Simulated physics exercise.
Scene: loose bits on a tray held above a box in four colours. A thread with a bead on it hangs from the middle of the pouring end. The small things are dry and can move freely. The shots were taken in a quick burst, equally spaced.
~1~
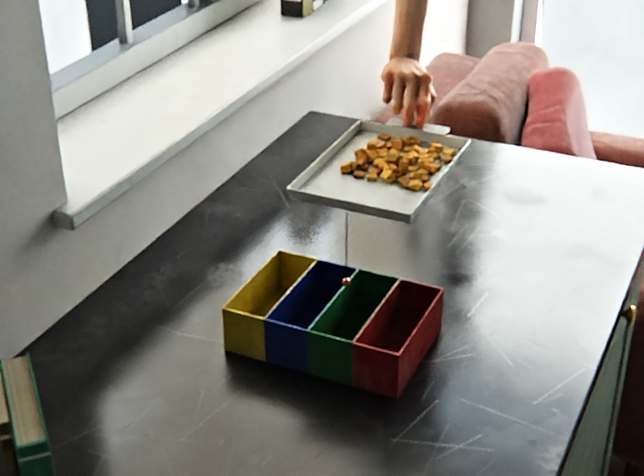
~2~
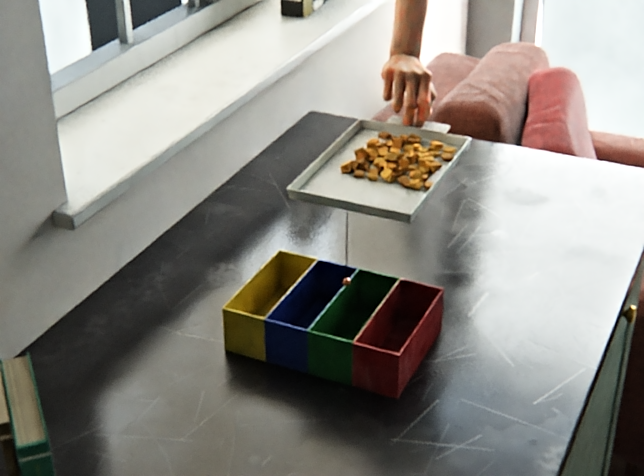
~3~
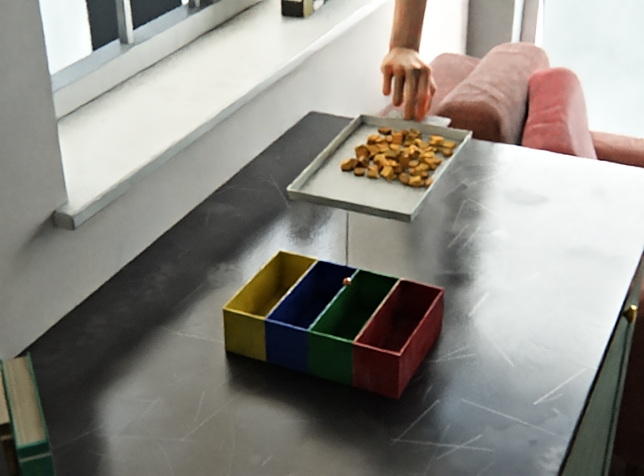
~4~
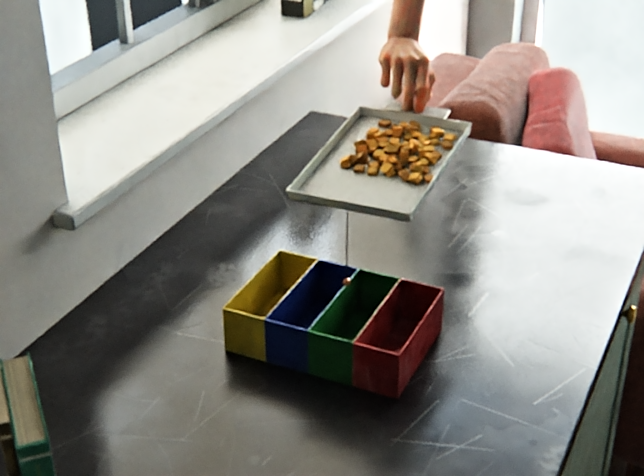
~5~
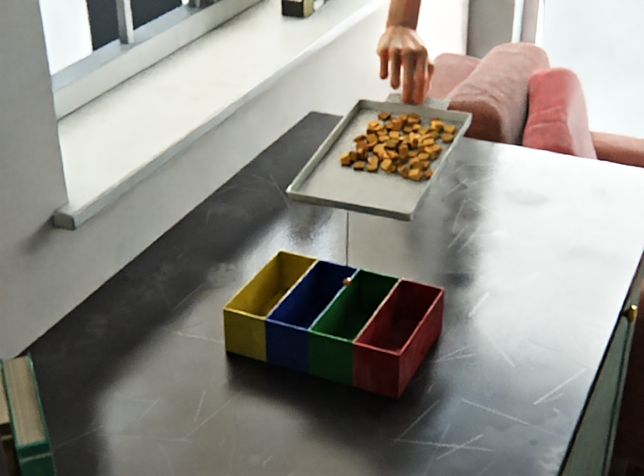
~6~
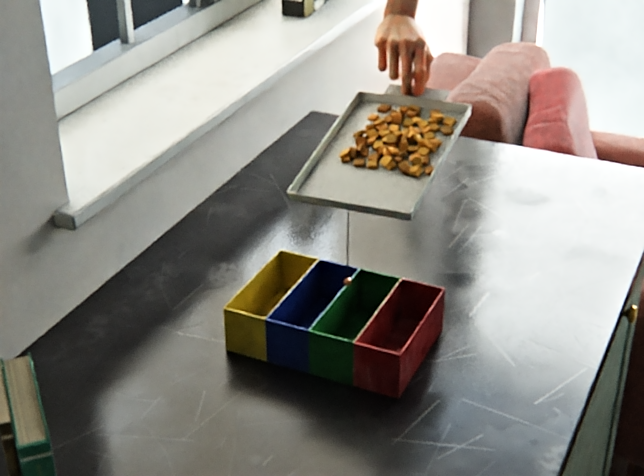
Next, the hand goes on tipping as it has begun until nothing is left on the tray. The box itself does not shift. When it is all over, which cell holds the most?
The blue cell holds the most.
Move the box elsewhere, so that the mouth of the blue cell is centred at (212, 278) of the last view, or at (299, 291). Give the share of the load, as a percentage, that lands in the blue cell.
About 0 per cent, then about 50 per cent.
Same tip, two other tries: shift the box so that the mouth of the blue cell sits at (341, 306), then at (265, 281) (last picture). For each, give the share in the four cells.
You'd see around 90 per cent and then around 90 per cent.
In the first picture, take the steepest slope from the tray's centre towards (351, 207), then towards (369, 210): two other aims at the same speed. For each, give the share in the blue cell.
30 % and 10 %, roughly.
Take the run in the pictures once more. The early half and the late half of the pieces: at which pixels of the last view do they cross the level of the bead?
Roughly (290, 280) first, then roughly (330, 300).
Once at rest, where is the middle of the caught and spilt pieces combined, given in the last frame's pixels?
Once nothing moves, the middle sits near (300, 344).
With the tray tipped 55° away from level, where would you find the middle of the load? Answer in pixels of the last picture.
Roughly at (334, 189).
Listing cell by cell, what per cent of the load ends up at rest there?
Estimated shares - yellow cell close to 30, blue cell close to 40, green cell close to 30, red cell close to 0.
Shortly afterwards, tray tipped steeply; all but a few on the tray; only a few in the yellow cell; a little falling or outside the box.
Next, tray tipped right over; the bulk on the tray; a little in the blue cell; a little in the yellow cell; only a few in the green cell.
Some moments later, tray tipped past a quarter turn; near half in the blue cell; near a quarter in the yellow cell; near a quarter in the green cell; only a few in the red cell.
In the end, tray tipped past a quarter turn; near half in the blue cell; near a quarter in the yellow cell; near a quarter in the green cell; only a few in the red cell.
